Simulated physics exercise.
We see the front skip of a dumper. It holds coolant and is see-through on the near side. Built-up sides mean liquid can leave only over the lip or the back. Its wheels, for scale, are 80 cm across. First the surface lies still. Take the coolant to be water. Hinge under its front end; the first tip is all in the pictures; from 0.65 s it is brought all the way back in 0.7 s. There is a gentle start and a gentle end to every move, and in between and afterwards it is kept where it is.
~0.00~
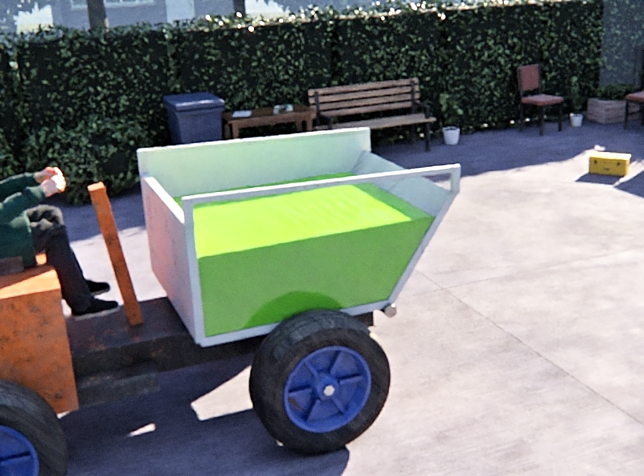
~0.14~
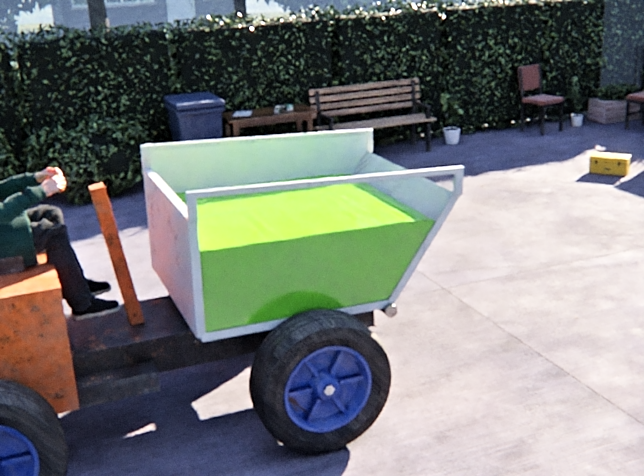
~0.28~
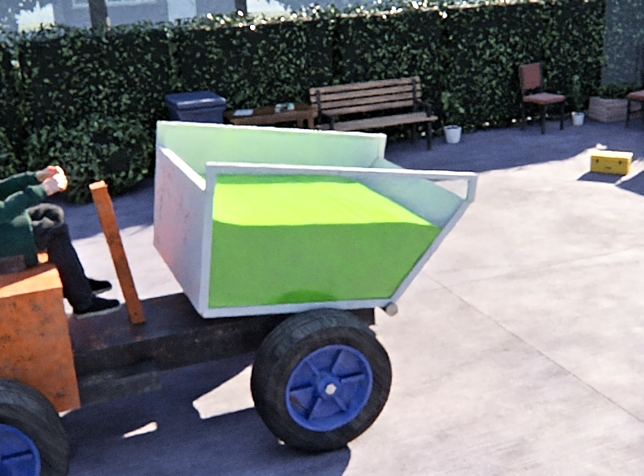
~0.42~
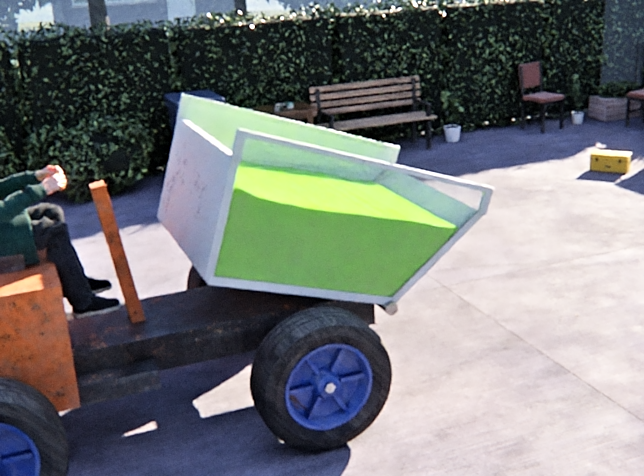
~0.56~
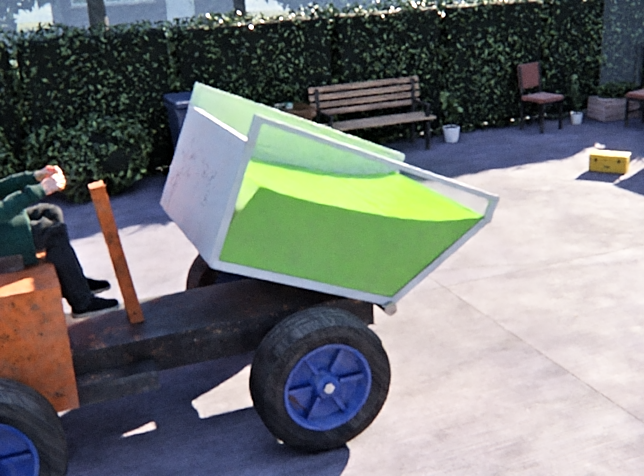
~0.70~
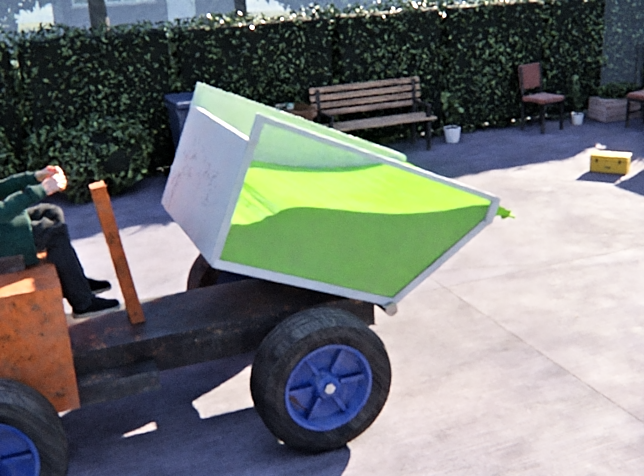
In a sunlit paved yard backed by a dark green hedge, a fixed, slightly raised camera views a small dumper side-on. Its white-framed, see-through skip of bright green liquid sits above a blue-hubbed wheel, with a seated figure and orange bodywork at left and benches, chairs and a yellow box behind. The skip tilts forwards to the right, the liquid shifts and surges towards the lip, and a little comes out.
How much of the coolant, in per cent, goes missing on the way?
Some 33 per cent goes overboard.
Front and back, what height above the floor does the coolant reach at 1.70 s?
Height at the front is 26 cm; height at the back is 54 cm.
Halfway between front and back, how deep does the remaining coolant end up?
I'd put it at some 30 cm.
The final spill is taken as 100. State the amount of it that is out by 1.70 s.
By that time, around 90 percent of it is out.
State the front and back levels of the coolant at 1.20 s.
Heights: Front 42 cm, then back 14 cm.
By 1.20 s the skip is at 1° forwards, the surface stands 13 cm at the back and 42 cm at the front; 26 per cent is out, over the front.
By 1.70 s the surface stands 54 cm at the back and 26 cm at the front; 28 per cent is out, over the front.
By 2.15 s the surface stands 51 cm at the back and 14 cm at the front; 28 per cent is out, over the front.
By 4.24 s 33 per cent is out, over the front, 226 of 696 litres.
